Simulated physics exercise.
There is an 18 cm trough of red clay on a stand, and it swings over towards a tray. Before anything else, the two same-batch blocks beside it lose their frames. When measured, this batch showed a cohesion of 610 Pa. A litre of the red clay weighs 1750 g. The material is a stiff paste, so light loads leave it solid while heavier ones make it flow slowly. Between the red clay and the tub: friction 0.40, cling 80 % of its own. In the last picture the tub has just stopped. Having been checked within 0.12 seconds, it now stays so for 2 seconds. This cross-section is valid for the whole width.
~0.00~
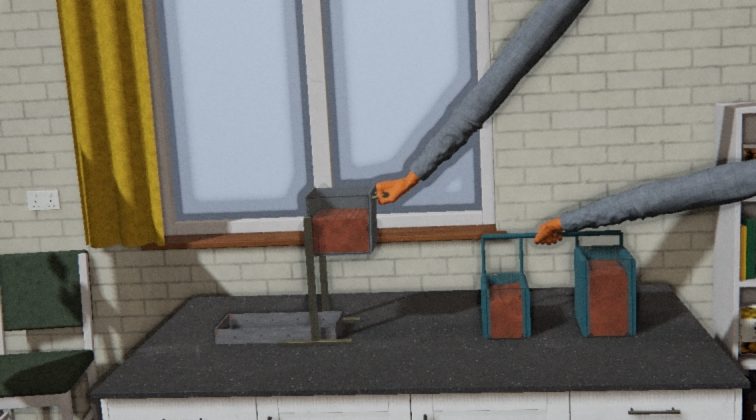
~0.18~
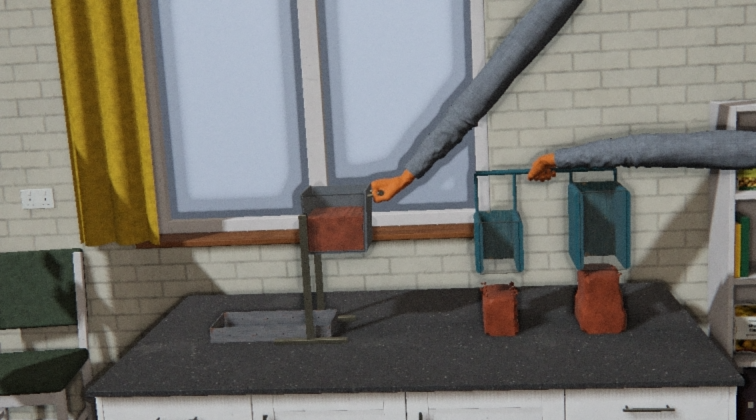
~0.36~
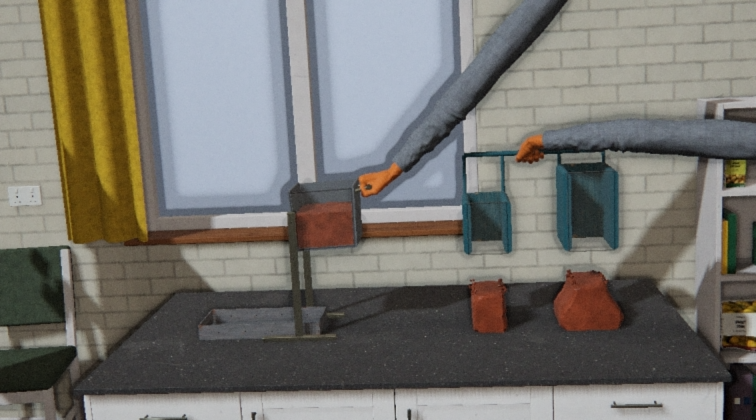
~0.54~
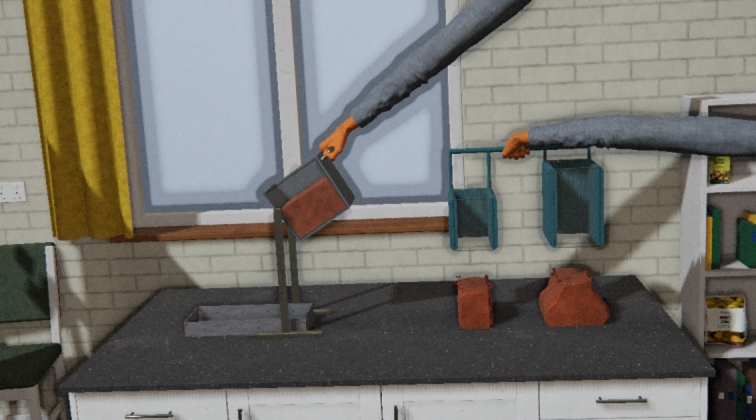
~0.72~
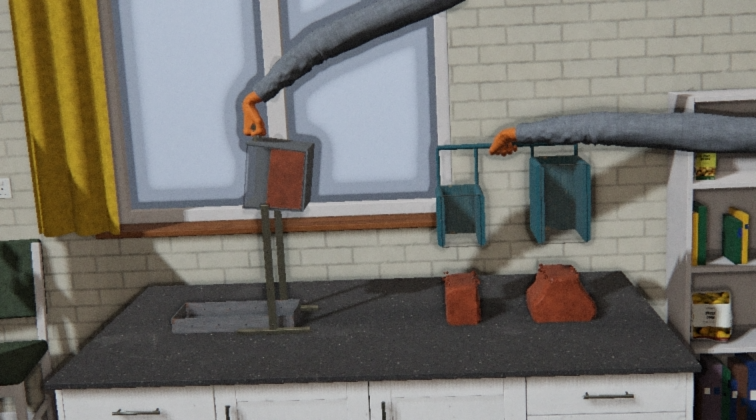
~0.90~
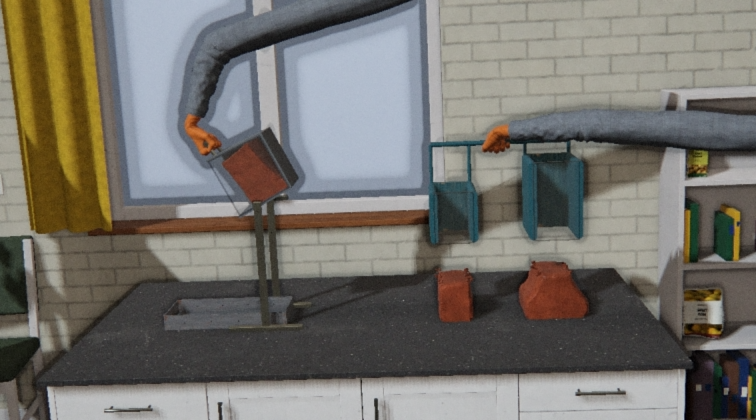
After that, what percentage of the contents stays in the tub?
10 %.
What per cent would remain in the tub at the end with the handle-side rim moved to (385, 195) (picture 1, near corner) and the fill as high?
10 %.
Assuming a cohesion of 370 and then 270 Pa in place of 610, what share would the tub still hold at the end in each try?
Going in order, it's 8 % and then 10 %.
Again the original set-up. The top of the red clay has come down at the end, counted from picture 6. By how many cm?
12 cm.
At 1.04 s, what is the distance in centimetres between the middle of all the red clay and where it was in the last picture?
Something like 10 cm, give or take.
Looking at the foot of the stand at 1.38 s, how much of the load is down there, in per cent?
Down at that time: Approx. 65 %.
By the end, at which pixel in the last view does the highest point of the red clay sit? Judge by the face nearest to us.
(280, 181).
After 1.04 s, the tub is at 116 degrees and holds 57 %.
After 1.21 s, the tub is at 116 degrees and holds 27 %.
After 1.38 s, the tub is at 116 degrees and holds 10 %.
After 1.55 s, the tub is at 116 degrees and holds 10 %.
After 2.90 s, at the end, the tub is at 116 degrees and holds 10 %.
